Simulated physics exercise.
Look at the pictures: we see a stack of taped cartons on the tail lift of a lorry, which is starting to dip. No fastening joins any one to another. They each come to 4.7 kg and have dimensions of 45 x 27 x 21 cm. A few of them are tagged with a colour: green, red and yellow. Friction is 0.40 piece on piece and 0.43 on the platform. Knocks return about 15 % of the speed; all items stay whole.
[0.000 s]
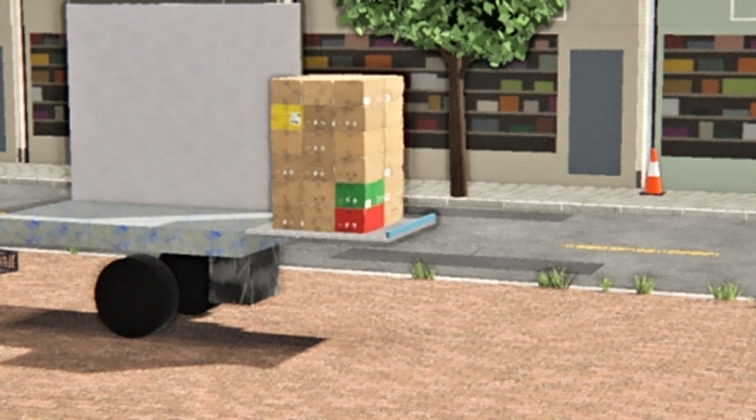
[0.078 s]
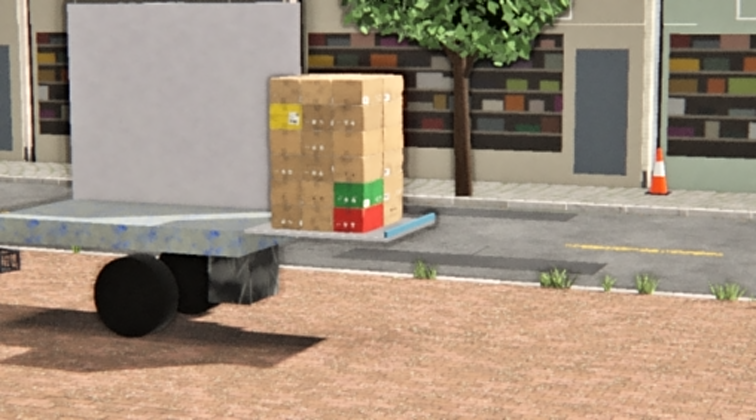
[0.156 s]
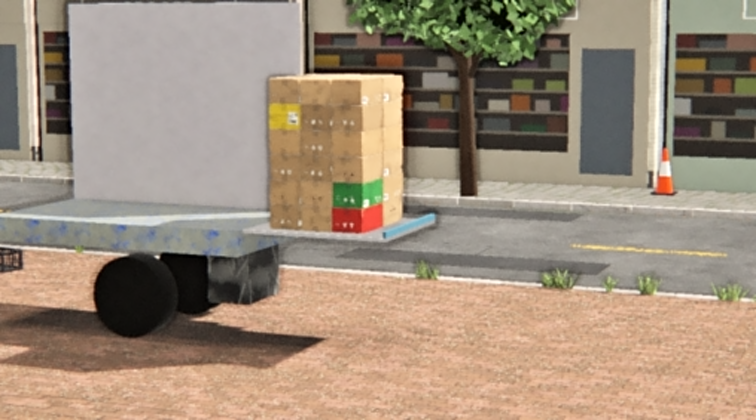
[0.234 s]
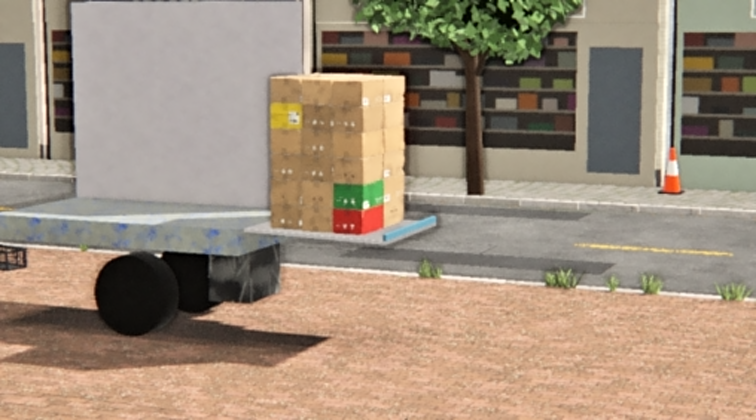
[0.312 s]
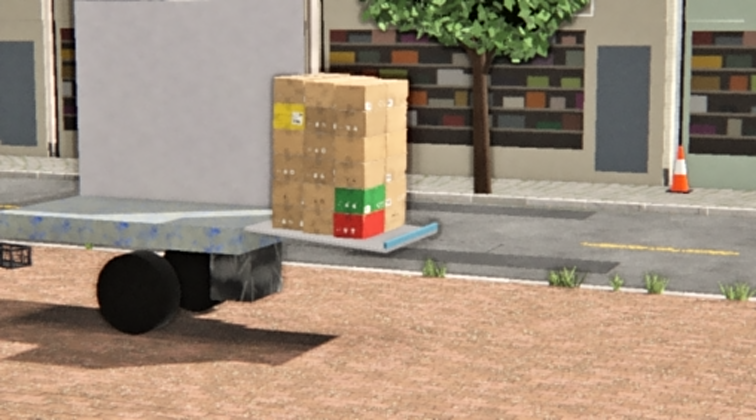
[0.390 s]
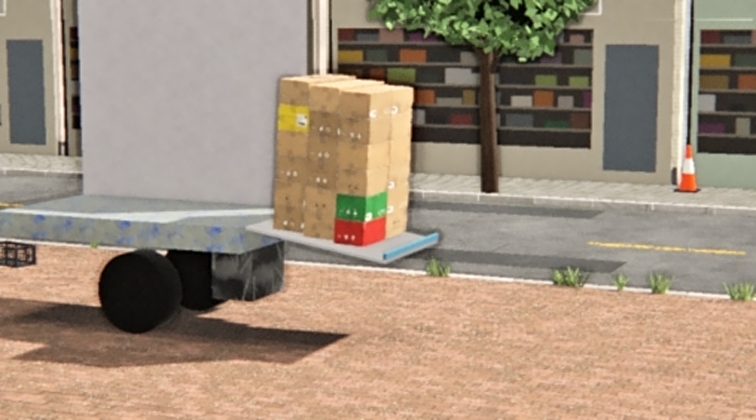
In this clip, a stack of taped cartons, some coloured yellow, green and red, stands on a lorry's tail lift as the view shifts slightly; the platform then dips at its outer end, and the stack leans slightly to the right.
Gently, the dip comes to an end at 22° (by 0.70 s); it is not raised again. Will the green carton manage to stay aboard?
No. I expect it to part company with the lift.
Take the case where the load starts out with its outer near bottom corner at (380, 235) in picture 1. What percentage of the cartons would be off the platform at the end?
70 %.
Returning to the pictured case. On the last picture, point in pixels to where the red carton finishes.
In the final picture its centre lies roughly at (389, 263).
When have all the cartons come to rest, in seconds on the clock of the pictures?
Somewhere near 3.5 seconds.
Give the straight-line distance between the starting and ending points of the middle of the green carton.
Net straight-line distance: Approx. 140 cm.
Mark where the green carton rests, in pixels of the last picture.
About (443, 338).
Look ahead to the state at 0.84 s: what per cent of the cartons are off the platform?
5 %.
By 0.56 s, slope 18°; none of the 36 cartons off the platform, 36 disturbed; green carton tilted 6°; yellow carton tilted 6°.
By 0.84 s, slope 22°; 2 of the 36 cartons off the platform; green carton tilted 20°; red carton tilted 20°.
By 1.20 s, slope 22°; 24 of the 36 cartons off the platform; green carton tilted 53°, 44 cm lower; yellow carton tilted 46°, 59 cm lower.
By 1.90 s, slope 22°; 24 of the 36 cartons off the platform; green carton on its side; yellow carton upside down.
When it is over (3.9 s), slope 22°; 24 of the 36 cartons off the platform; green carton on its side; yellow carton on its side; red carton tilted 41°. In pixels of the last frame, middles, green carton near (443, 338), yellow carton near (573, 366).
